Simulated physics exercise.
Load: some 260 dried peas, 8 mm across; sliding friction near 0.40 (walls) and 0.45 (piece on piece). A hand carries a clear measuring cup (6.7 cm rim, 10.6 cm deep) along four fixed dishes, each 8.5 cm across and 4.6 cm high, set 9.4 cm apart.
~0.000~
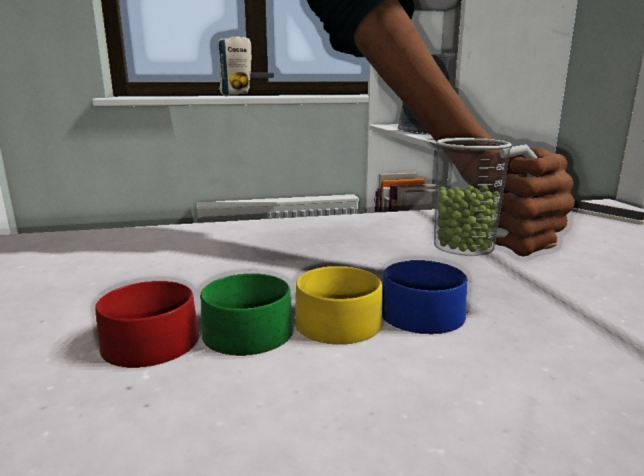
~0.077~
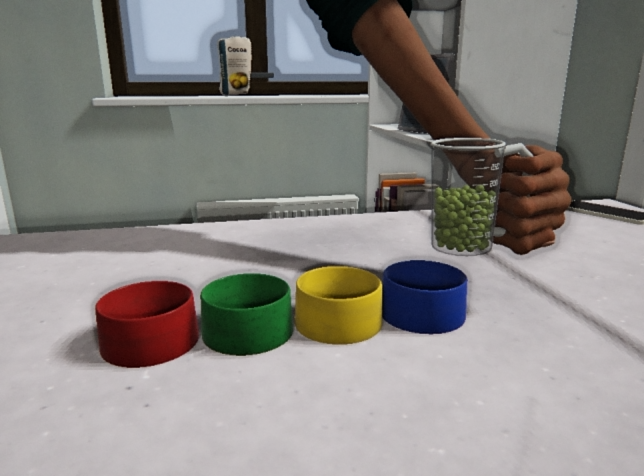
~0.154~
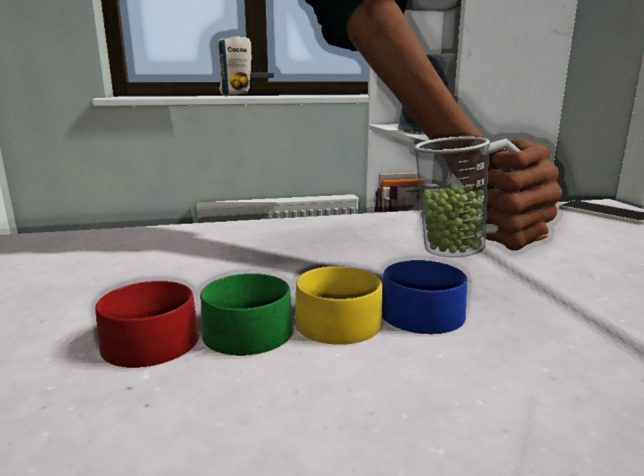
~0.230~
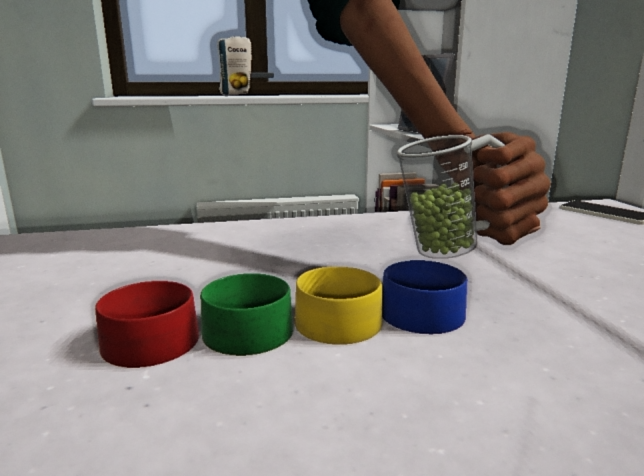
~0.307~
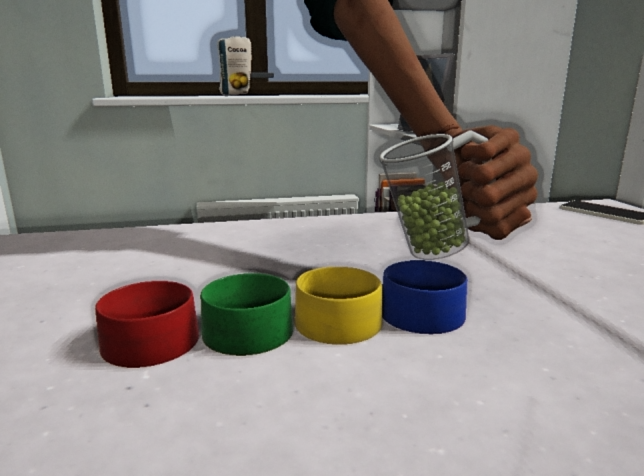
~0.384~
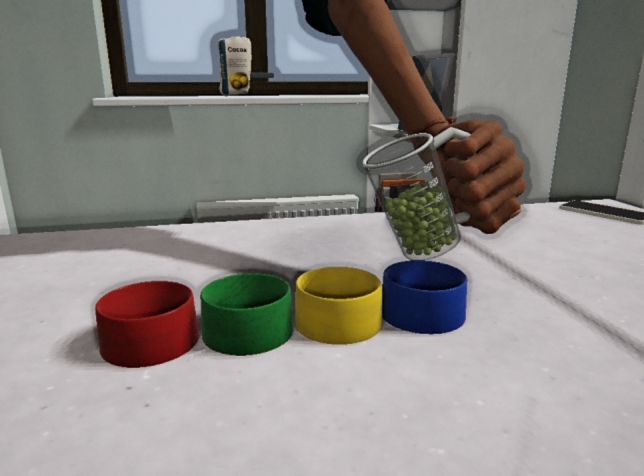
The footage shows a hand holding a clear measuring cup of green peas beside a row of red, green, yellow and blue dishes, moving it a short way left while gradually tilting it leftward, the peas remaining inside.
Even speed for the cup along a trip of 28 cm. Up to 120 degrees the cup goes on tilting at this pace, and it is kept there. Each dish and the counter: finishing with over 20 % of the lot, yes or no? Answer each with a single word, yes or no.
Red dish yes, blue dish no, green dish no, yellow dish no, counter no.
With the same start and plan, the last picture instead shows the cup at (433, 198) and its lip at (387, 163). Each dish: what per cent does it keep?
Red 60; blue 0; green 20; yellow 0.
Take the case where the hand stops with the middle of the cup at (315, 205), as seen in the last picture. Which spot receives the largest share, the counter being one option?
Result: Largest portion at green.
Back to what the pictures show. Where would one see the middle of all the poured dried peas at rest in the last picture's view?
After settling, the middle sits near (137, 326).
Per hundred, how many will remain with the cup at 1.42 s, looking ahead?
About 100 per cent.
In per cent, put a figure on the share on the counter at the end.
10 per cent.
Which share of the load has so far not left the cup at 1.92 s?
Around 5 in a hundred.
Then, at 1.01 s, tilt 69 degrees; cup holds 100 %.
Then, at 1.42 s, tilt 99 degrees; cup holds 100 %.
After 1.92 s, tilt 120 degrees; cup holds 5 %, red 85 %.
In the end, at 2.9 s, red 90 %, blue 0 %, green 0 %, yellow 0 %, counter 10 %.
